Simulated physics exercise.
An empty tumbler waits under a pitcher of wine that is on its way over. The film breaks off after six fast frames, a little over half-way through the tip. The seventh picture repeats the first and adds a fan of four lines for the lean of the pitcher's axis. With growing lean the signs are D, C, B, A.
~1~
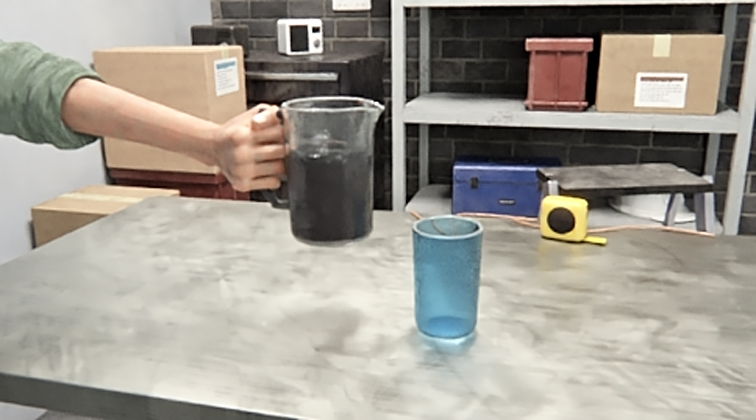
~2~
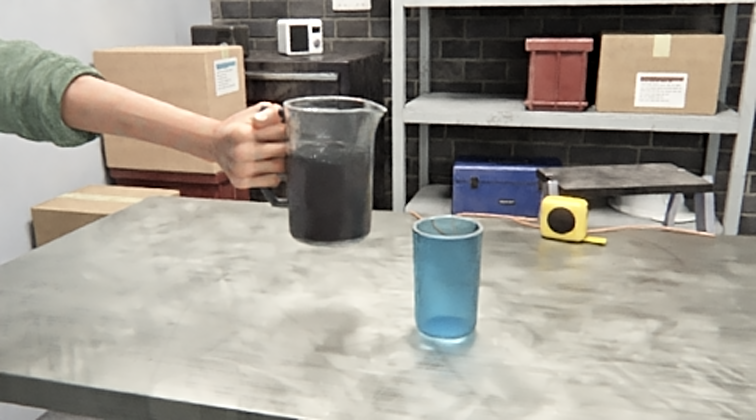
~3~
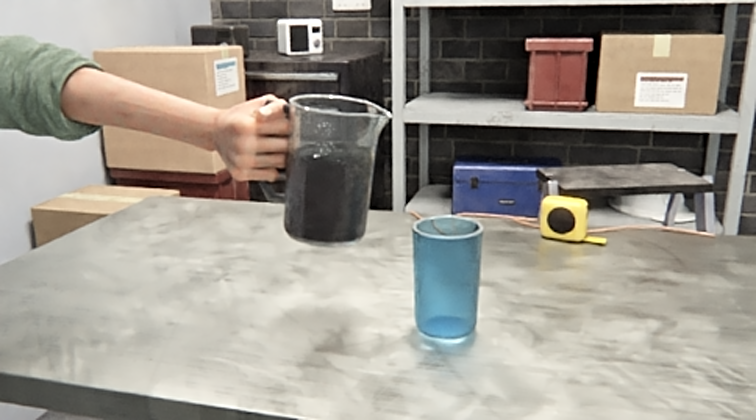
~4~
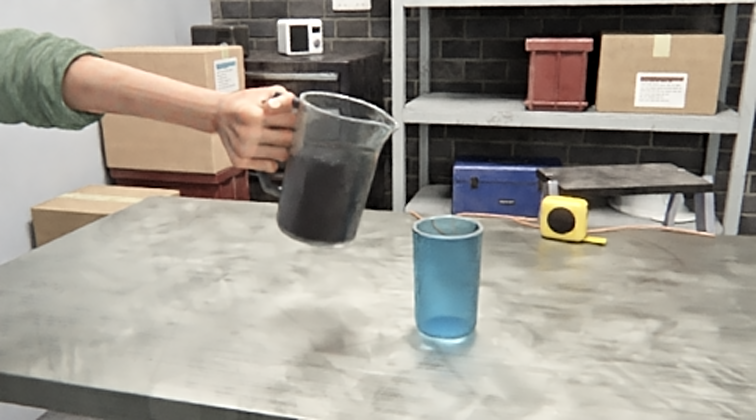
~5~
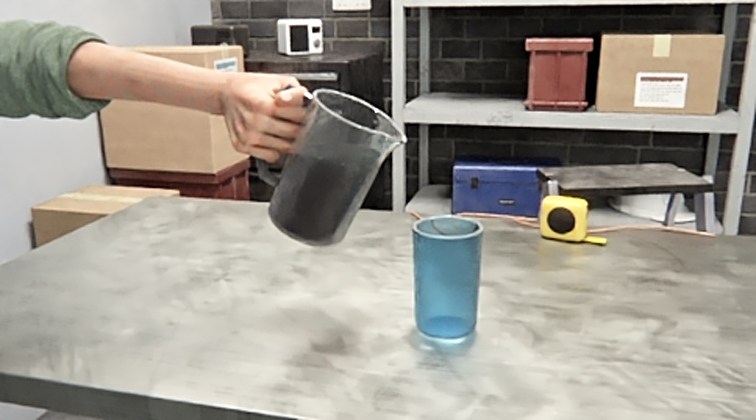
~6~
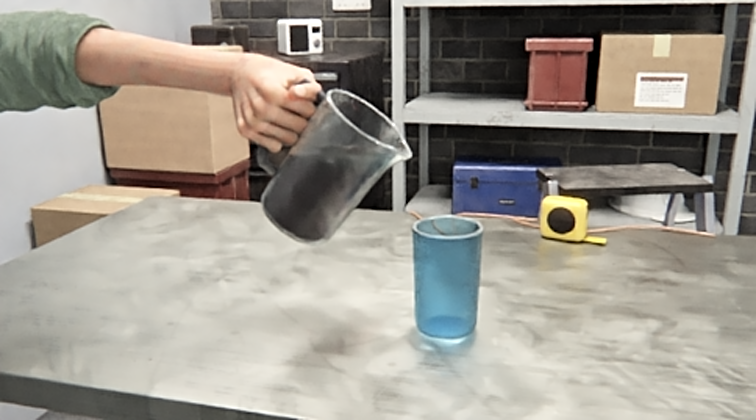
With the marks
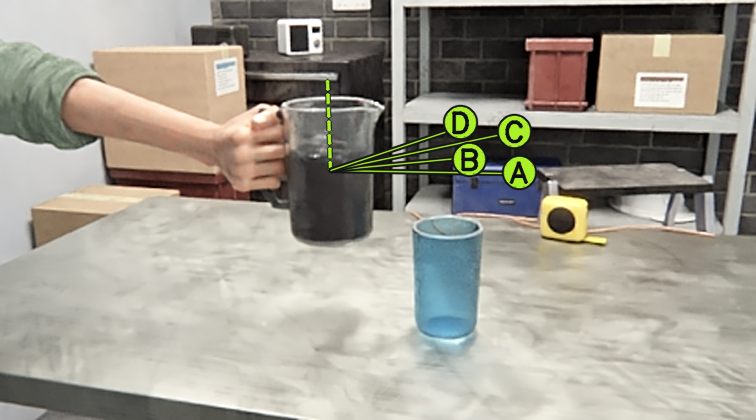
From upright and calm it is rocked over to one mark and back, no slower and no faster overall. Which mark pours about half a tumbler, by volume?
Choose D.
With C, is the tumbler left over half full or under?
Over half.
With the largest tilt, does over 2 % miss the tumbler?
Yes.
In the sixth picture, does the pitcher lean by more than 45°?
No.
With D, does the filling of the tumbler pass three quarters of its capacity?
No, it does not.
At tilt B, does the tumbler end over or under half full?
Over.
On the marked copy, A at (502, 173); B at (451, 159); C at (498, 135); D at (445, 132).
With A, the tumbler ends with about 74 % of what it can hold; 26 % of the wine is spilt.
With B, the tumbler ends with about 83 % of what it can hold; 7 % of the wine is spilt.
With C, the tumbler ends with about 73 % of what it can hold.
With D, the tumbler ends with about 52 % of what it can hold.
